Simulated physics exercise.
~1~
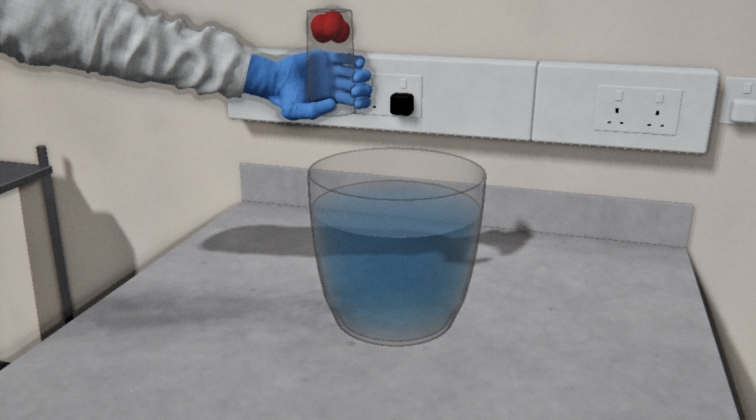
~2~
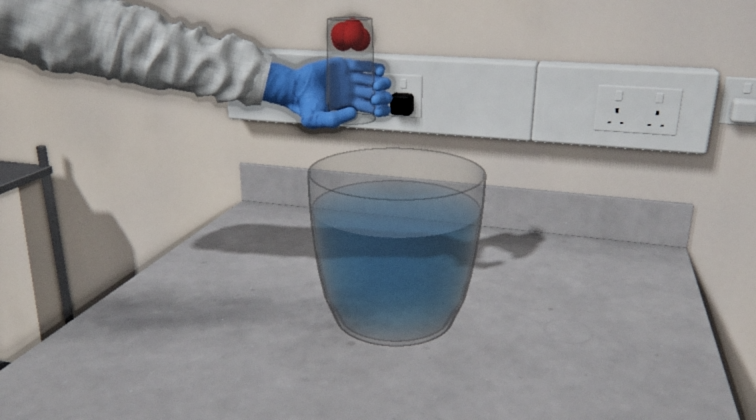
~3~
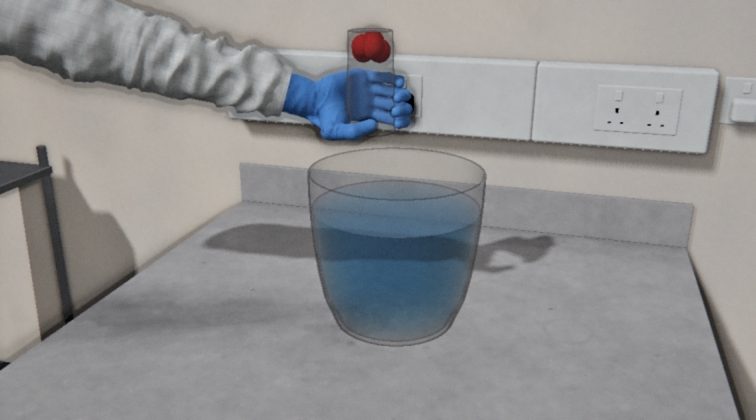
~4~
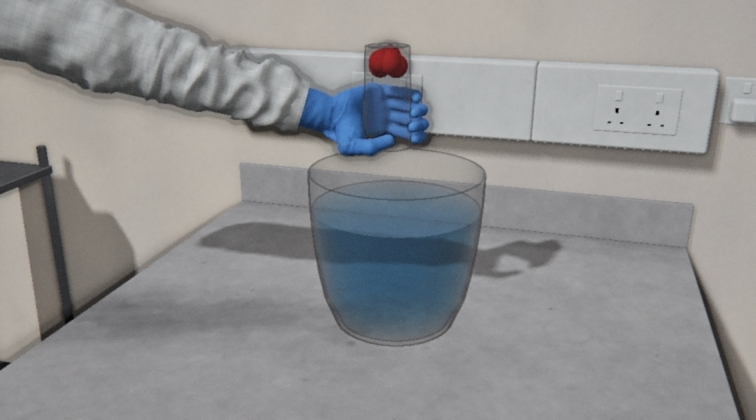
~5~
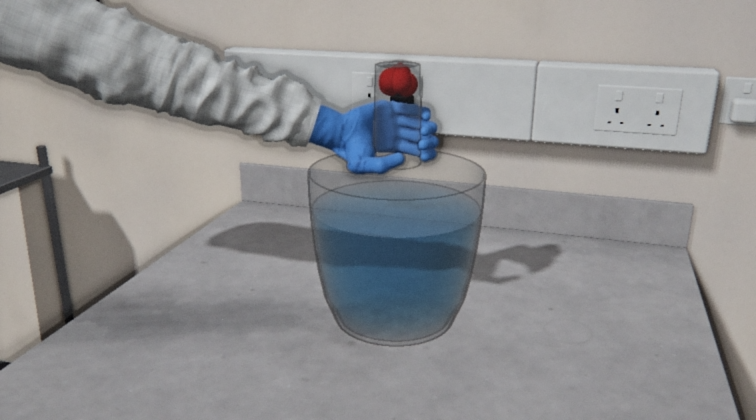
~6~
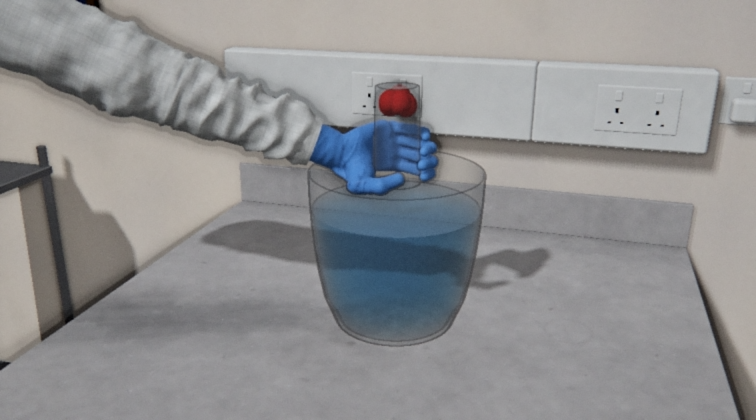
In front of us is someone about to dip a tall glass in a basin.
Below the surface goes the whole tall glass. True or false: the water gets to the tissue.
False.
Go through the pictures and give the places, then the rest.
Tall glass (331, 64) mouth down; above the basin, in the first frame.
Tall glass (351, 72) mouth down; tissue (350, 34); coming down, in the second frame.
Tall glass (371, 84) mouth down; lower, in the third frame.
Tall glass (388, 99) mouth down; tissue (387, 61); lower still, in the fourth frame.
Tall glass (397, 117) mouth down; close to the surface, in the fifth frame.
Tall glass (397, 137) mouth down; tissue (397, 100); just over the surface, in the sixth frame.
Shortly, the tall glass enters the water.
Then, air is trapped inside and holds the level down.
At the finish, the tall glass is under, still full of air, and the tissue is dry.
